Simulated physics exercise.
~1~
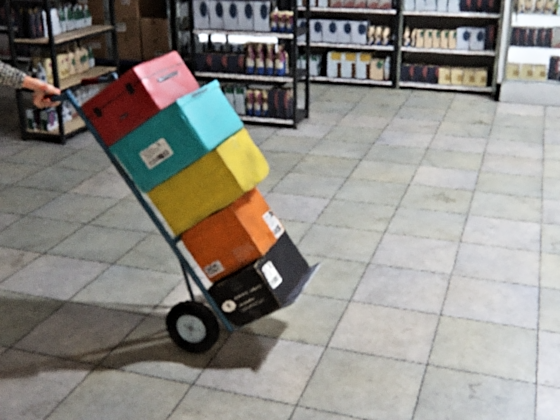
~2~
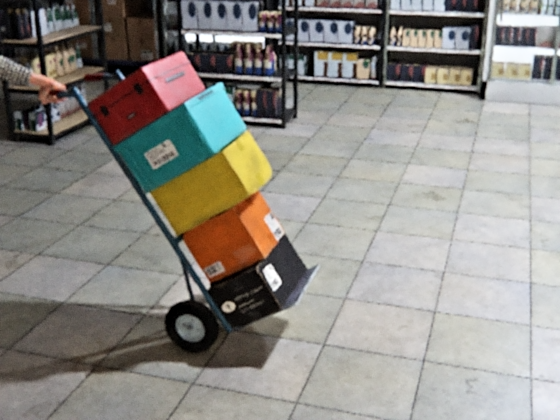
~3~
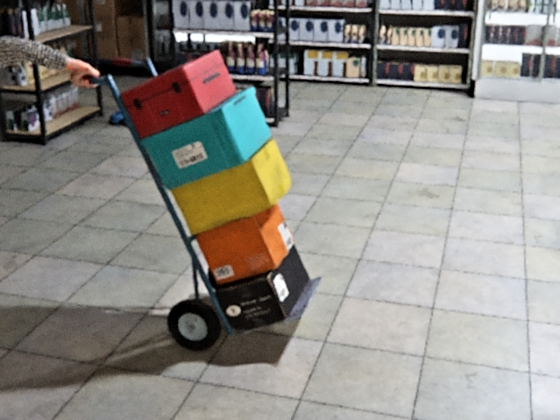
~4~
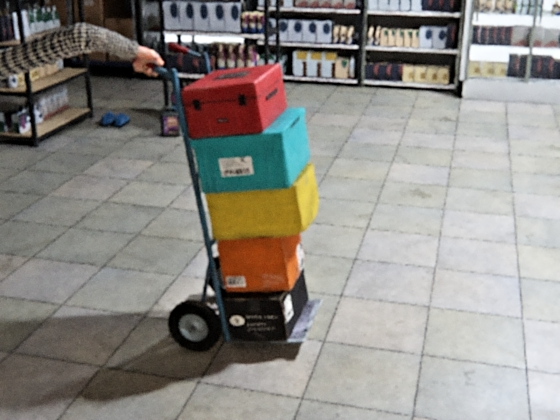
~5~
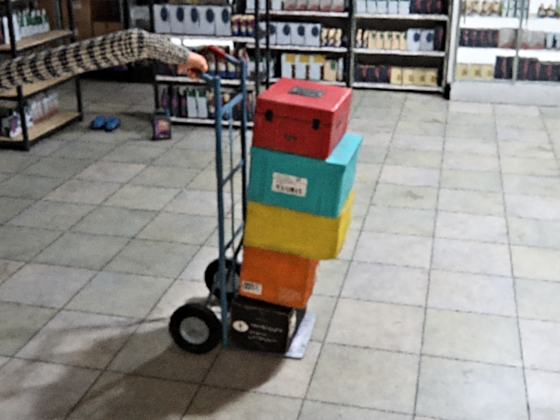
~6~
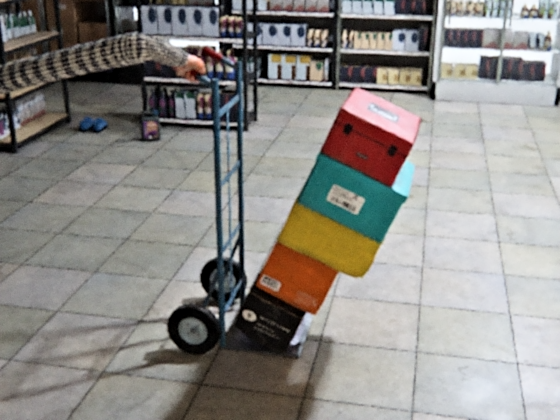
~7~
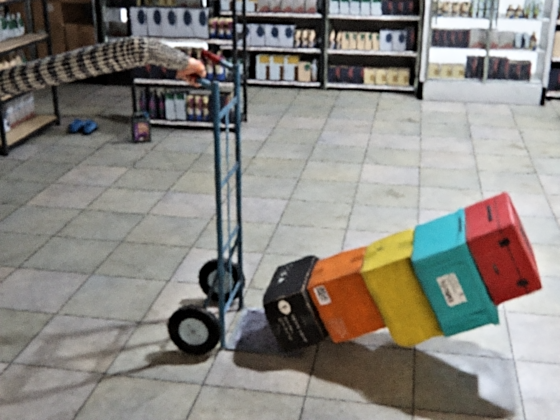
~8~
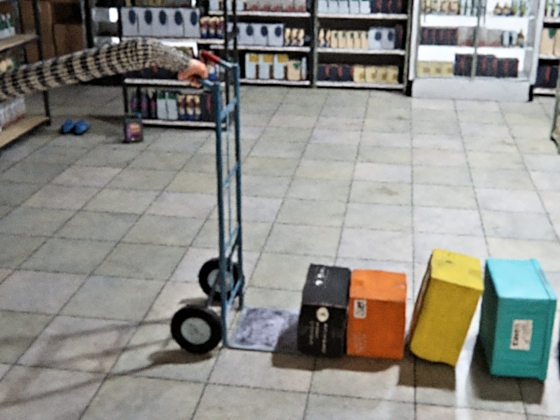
A blue hand truck, tilted back toward the left and gripped by an outstretched arm, carries a leaning stack on the tiled floor of a shop. From the bottom up sit a black parcel, an orange parcel, a yellow box, a turquoise tote and a red toolbox. The arm swings the truck upright, and the stack tips away to the right while the truck stays put. The load topples in a curved row, the red toolbox dropping farthest out. Finally the boxes lie tipped over in a line, the toolbox out of view, beside the upright, still-held truck.
